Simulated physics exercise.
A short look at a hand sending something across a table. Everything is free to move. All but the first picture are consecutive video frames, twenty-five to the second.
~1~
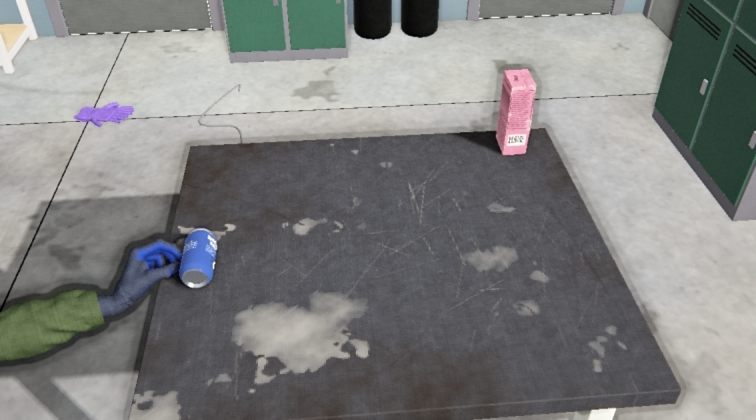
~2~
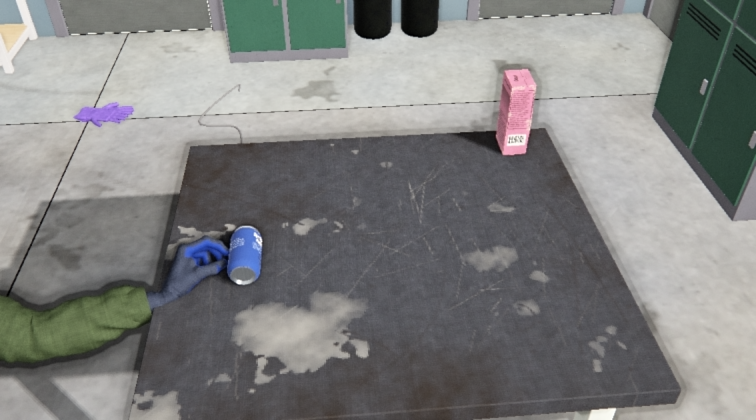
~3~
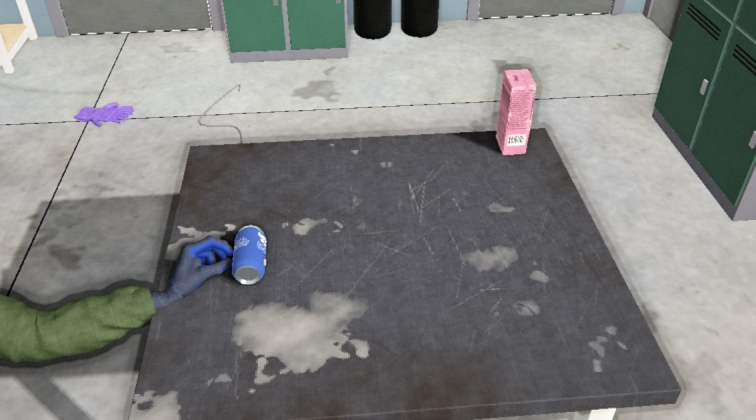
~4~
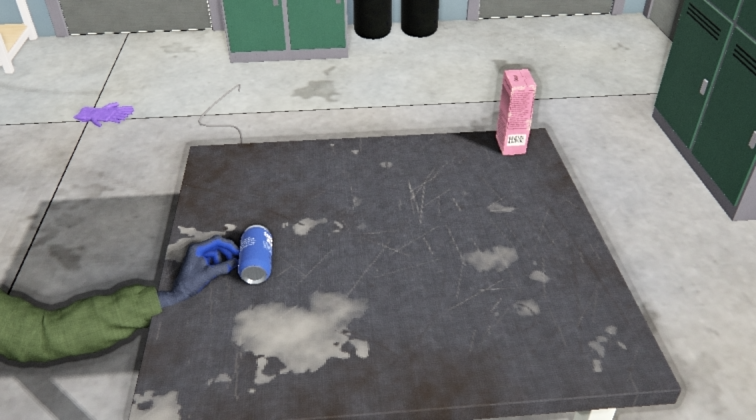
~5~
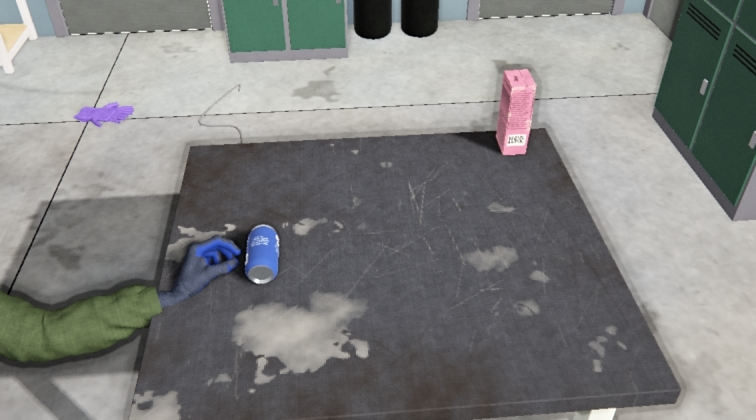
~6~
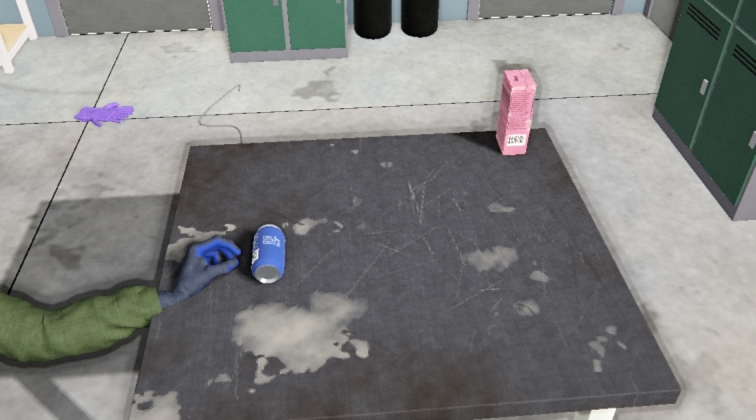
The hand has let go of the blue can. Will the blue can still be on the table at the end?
The blue can is still on the table.
Then, 0.10 s past the last view, blue can displaced about its own width near (282, 253).
Then, 0.20 s past the last view, blue can displaced about its own width near (293, 252).
Then, 0.40 s past the last view, blue can displaced about its own width near (305, 252).
Finally, moved from the start, blue can. Final places as the last picture's camera would see them, blue can near (307, 251).
